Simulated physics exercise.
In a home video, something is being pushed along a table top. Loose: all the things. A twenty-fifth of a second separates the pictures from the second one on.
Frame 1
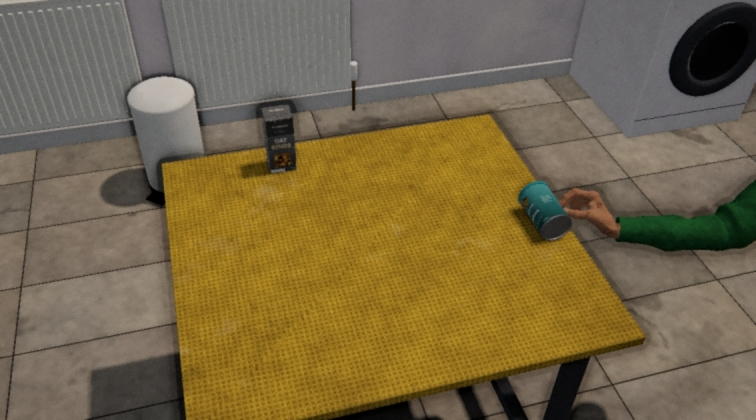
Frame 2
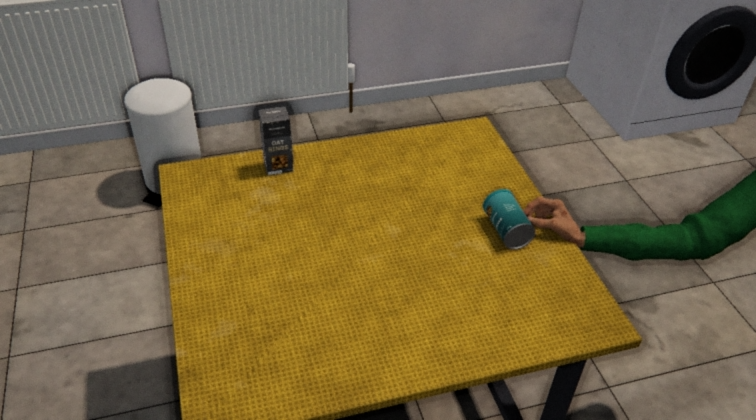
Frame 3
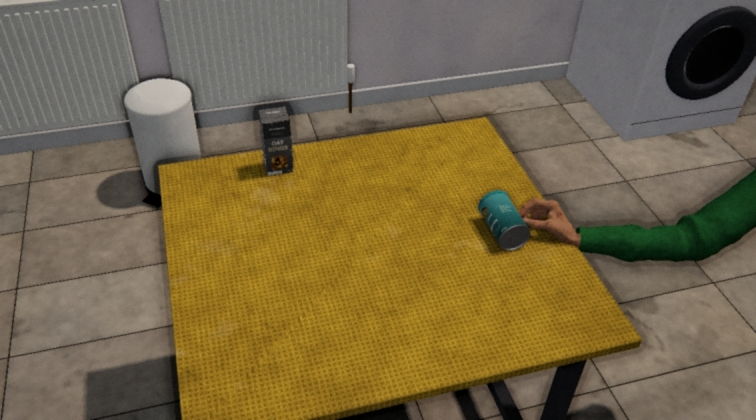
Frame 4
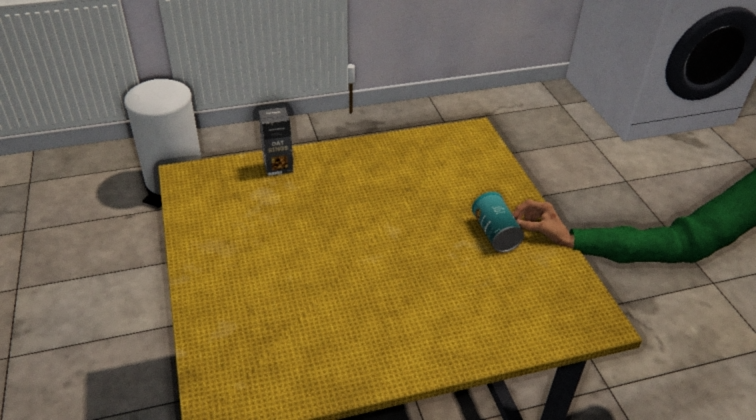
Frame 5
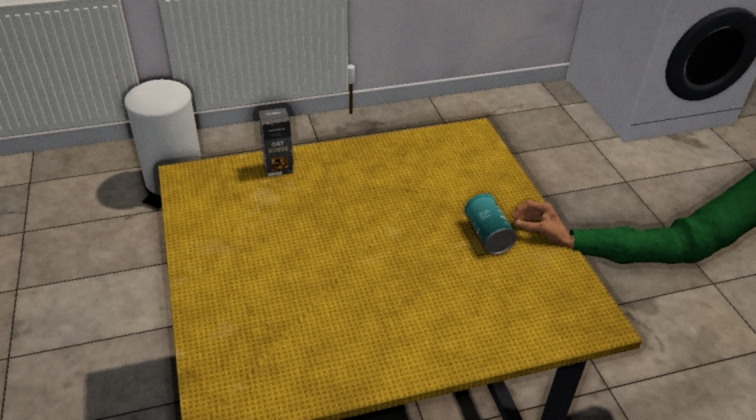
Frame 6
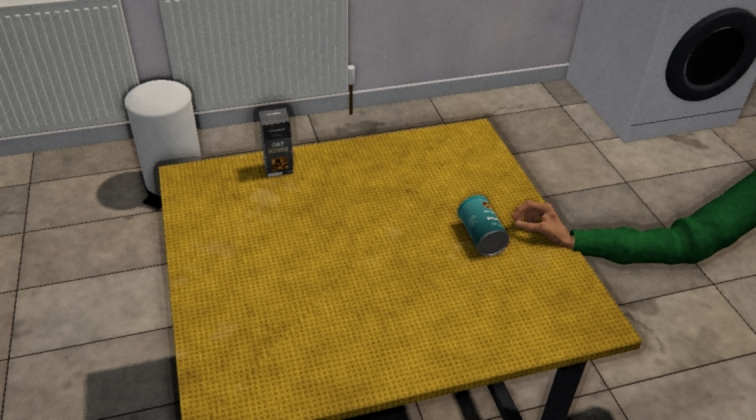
A turquoise tin lying on its side slid left across a yellow table as a green-sleeved hand pushed it, then rolled a little farther from the fingers while a dark box stayed still.
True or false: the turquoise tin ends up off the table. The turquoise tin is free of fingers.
False.
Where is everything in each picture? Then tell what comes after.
In the first picture, under the hand; turquoise tin (545, 210).
In the second picture, under the hand; turquoise tin (509, 219).
In the third picture, under the hand; turquoise tin (504, 220).
In the fourth picture, turquoise tin (498, 222).
In the fifth picture, turquoise tin (490, 224) moved a little.
In the sixth picture, turquoise tin (483, 226) moved a little.
Then, 0.20 s later than the last frame, turquoise tin moved about its own width near (451, 231).
Then, 0.50 s later than the last frame, turquoise tin moved well along near (414, 238).
When it is over, moved from the start, turquoise tin. End places, in pixels of the last picture, turquoise tin near (385, 244).
